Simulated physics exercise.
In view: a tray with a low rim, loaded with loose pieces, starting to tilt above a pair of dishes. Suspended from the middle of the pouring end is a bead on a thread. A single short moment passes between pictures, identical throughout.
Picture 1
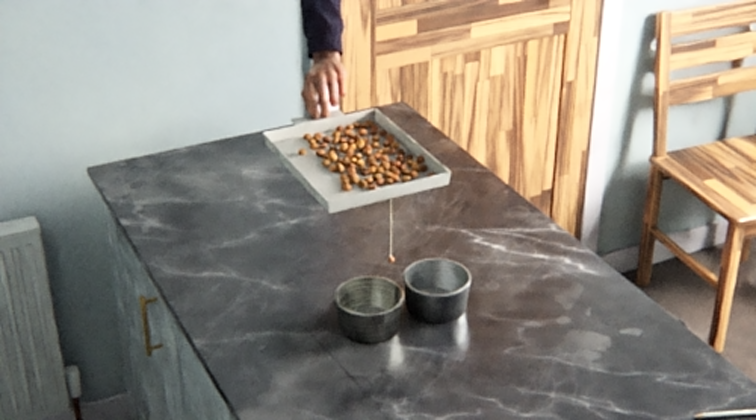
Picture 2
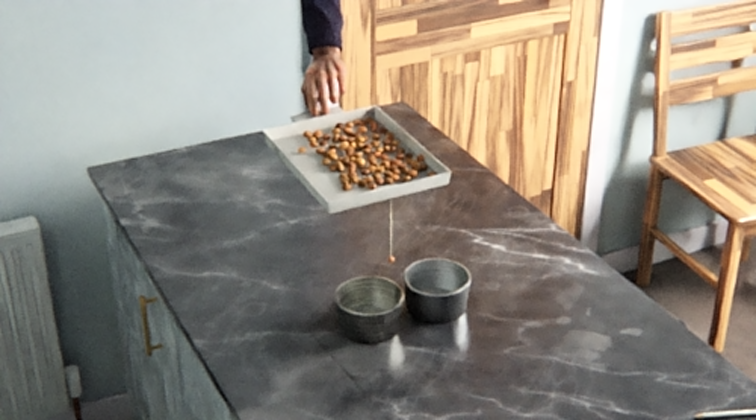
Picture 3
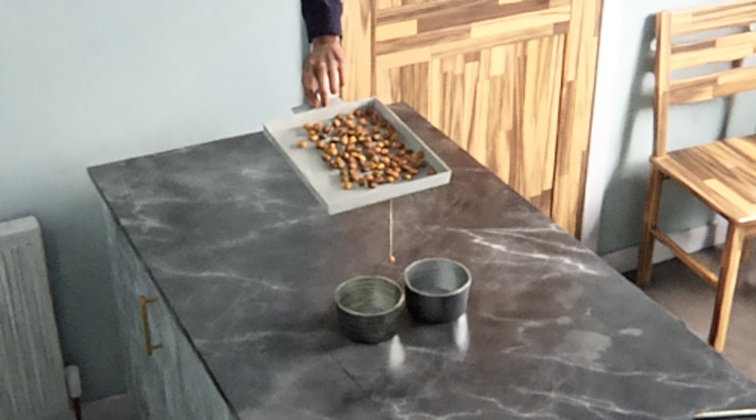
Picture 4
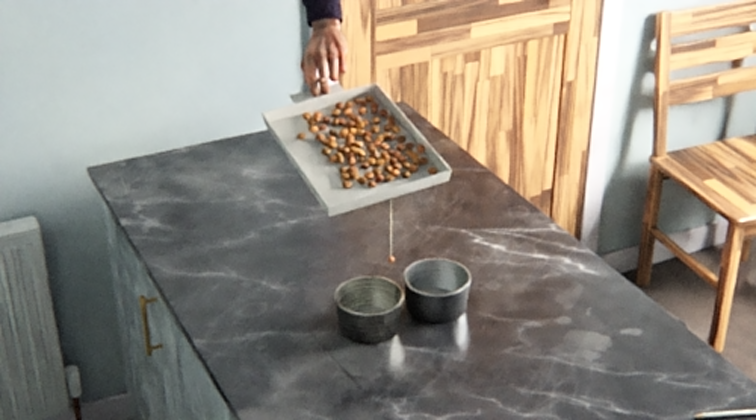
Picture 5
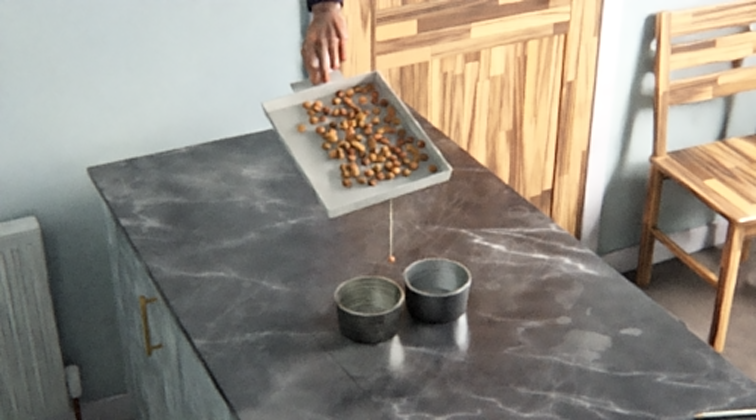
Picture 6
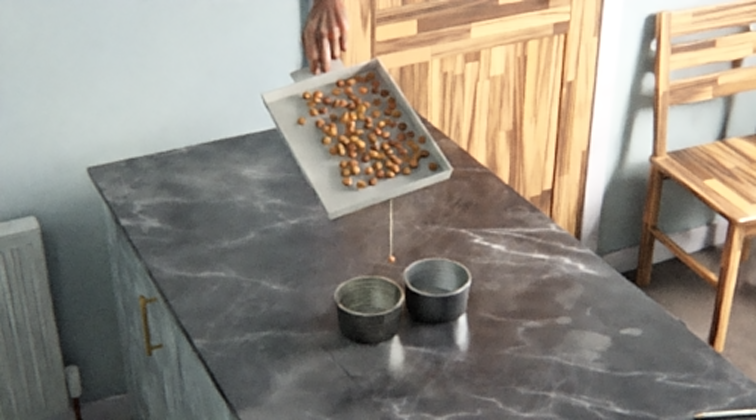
In this clip, a hand at the far end of a shallow grey tray of small brown pieces gradually raises that end, tilting the tray toward two dark bowls on a marble-patterned counter, its near left corner dipping slightly.
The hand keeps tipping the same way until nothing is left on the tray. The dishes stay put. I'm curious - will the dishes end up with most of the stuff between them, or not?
The dishes save the greater portion.
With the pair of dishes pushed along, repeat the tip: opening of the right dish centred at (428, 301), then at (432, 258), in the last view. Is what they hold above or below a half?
Place 1: Lower than half; place 2: Lower than half.
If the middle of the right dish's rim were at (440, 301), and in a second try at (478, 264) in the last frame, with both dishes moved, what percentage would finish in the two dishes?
Roughly 10 % and 20 %.
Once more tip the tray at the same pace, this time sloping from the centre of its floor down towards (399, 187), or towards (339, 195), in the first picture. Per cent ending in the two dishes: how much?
Case one 60 %; case two 20 %.
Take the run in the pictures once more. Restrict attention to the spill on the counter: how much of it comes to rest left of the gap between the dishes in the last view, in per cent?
My estimate is some 90 per cent.
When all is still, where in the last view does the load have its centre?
Resting centre, last picture - approx. (359, 321).
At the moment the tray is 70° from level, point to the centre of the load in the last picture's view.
About (364, 185).
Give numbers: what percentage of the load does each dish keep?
Left dish 60, right dish 0 %.
Soon after the last picture, tray tipped steeply; nearly all on the tray; a stray few in the air.
A little later, tray tipped past a quarter turn; a small part on the tray; about half in the left dish; about a quarter outside both; about a quarter in the air.
Later still, tray tipped past a quarter turn; about two thirds in the left dish; a small part in the right dish; about a third outside both.
At rest, tray tipped past a quarter turn; about two thirds in the left dish; a small part in the right dish; about a third outside both.
